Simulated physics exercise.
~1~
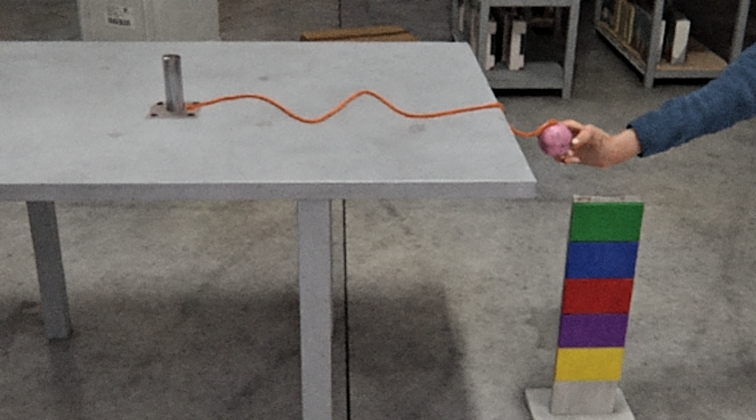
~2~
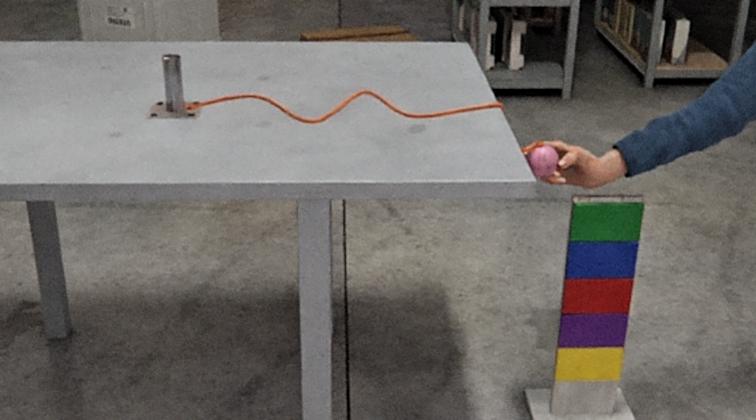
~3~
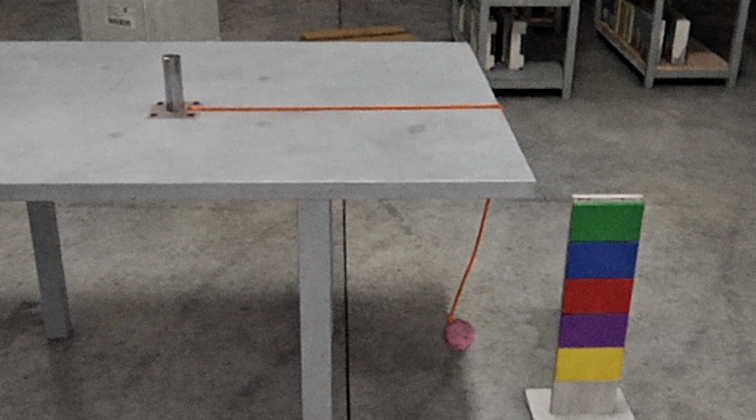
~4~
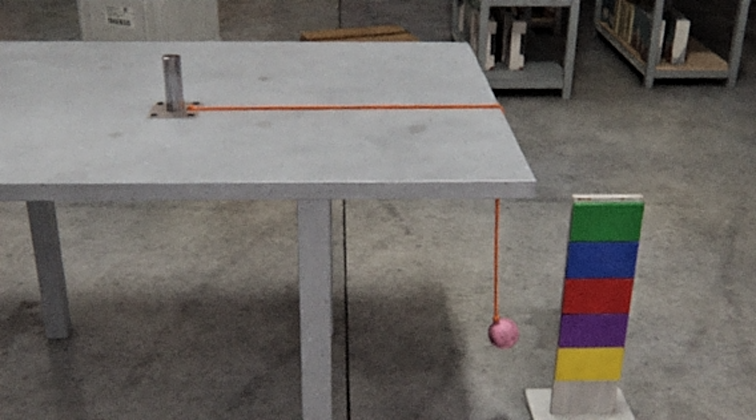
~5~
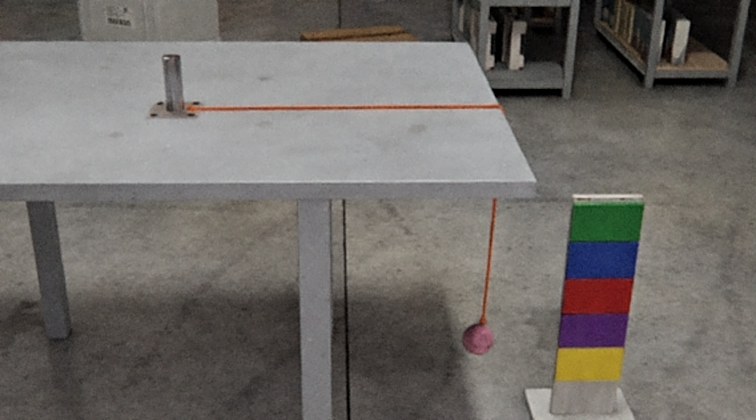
Past a grey table's edge, a hand releasing a pink ball on an orange cord, which swings and hangs level with purple.
